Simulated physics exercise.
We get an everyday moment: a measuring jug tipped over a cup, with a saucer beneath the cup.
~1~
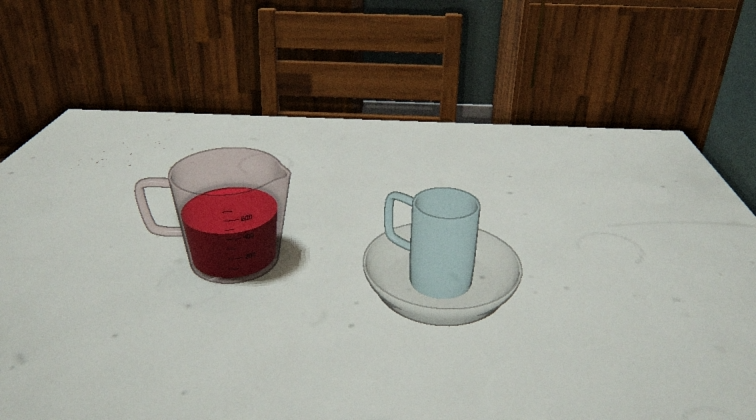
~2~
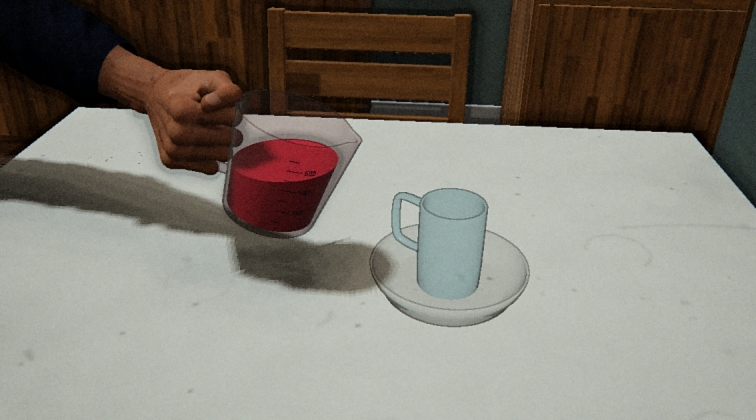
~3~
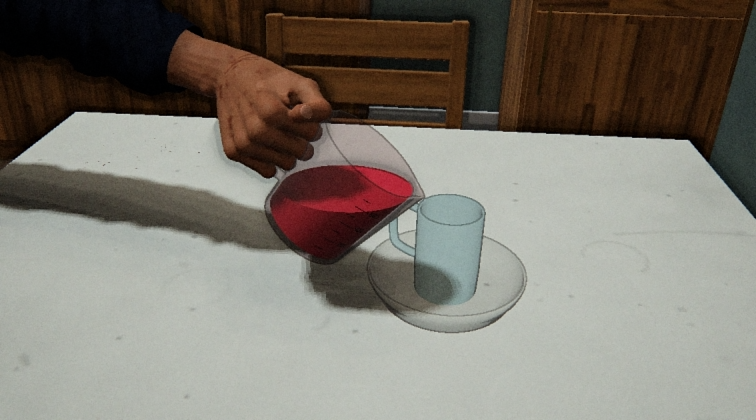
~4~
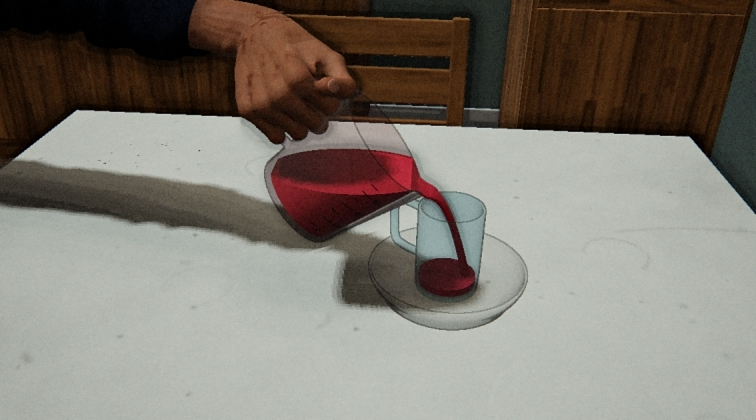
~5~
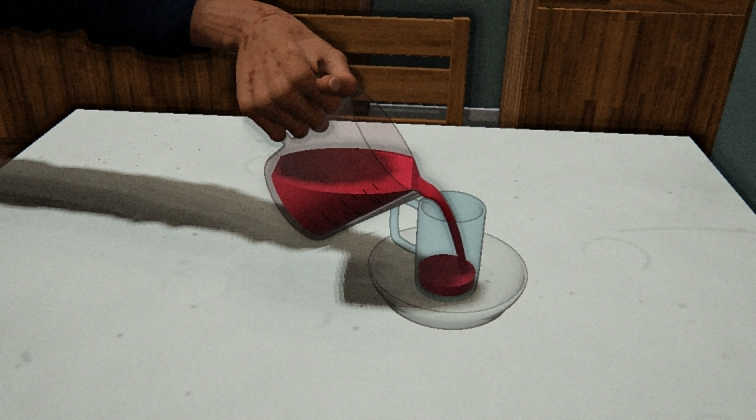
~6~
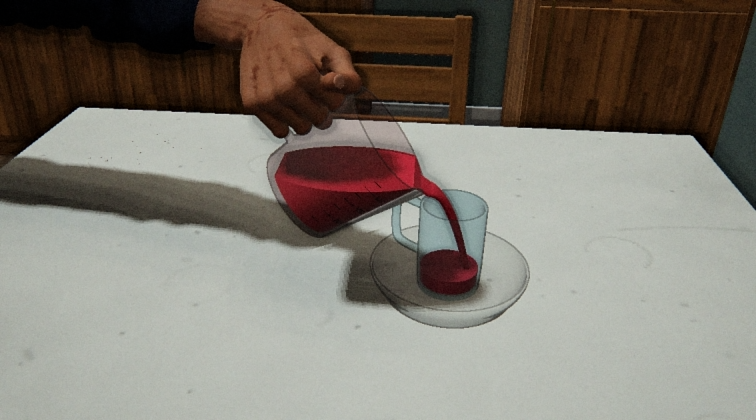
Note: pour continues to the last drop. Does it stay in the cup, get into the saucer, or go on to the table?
Contained by the saucer.
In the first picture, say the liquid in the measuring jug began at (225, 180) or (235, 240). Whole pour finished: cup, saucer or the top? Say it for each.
In that order: Floods the top, no farther than the cup.
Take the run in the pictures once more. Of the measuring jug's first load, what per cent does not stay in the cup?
Roughly 35 in a hundred.
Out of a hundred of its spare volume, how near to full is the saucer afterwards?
Some 50 per cent.
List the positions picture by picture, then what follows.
At the start; measuring jug (230, 213) about half full; cup (444, 240) empty; saucer (444, 313) dry, in the first frame.
A hand has the measuring jug; measuring jug about half full, surface at (283, 160); cup (451, 241) empty, in the second frame.
The measuring jug is tipped; measuring jug (339, 190) tipped 40° with all of its load; cup (448, 247) empty, in the third frame.
The stream is running; measuring jug (343, 170) tipped 50° with nearly all of its load; cup nearly empty, surface at (447, 274), in the fourth frame.
The stream is running; measuring jug (344, 168) tipped 50° with nearly all of its load; cup (449, 244) nearly empty, in the fifth frame.
The stream is running; measuring jug (346, 166) tipped 55° with nearly all of its load; cup nearly empty, surface at (449, 266); saucer (450, 316) dry, in the sixth frame.
Shortly, the cup is nearly full; the saucer is dry.
Then, the cup is full to the brim; the saucer is wet, with room to spare.
At the finish, the cup is full to the brim; the saucer is wet, with room to spare.
